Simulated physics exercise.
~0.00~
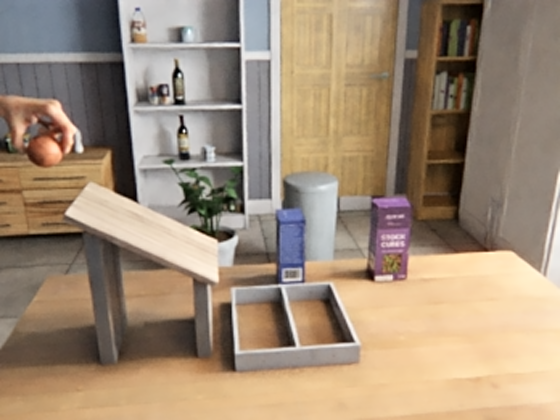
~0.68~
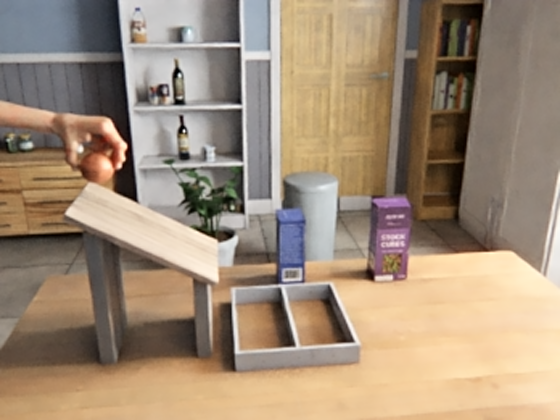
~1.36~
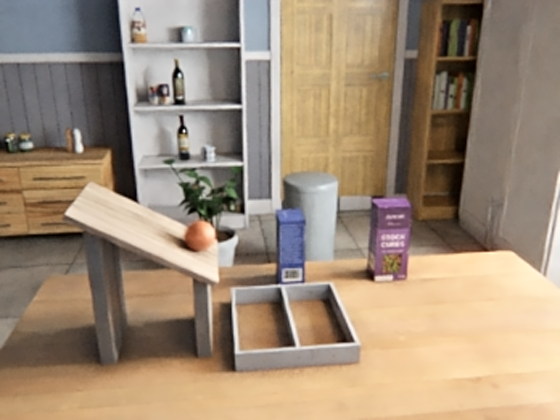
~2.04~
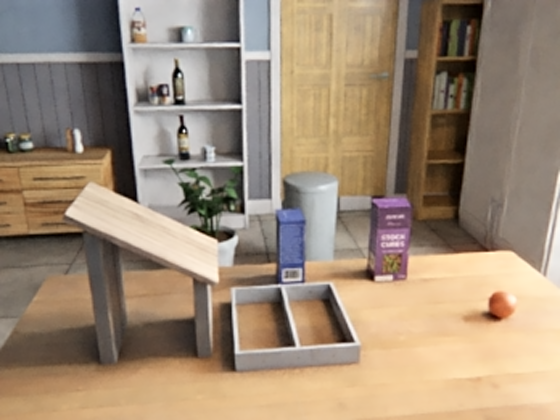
Hand releasing an orange ball atop a slanted board, the ball rolling down and ending beyond the tray at the table's right.
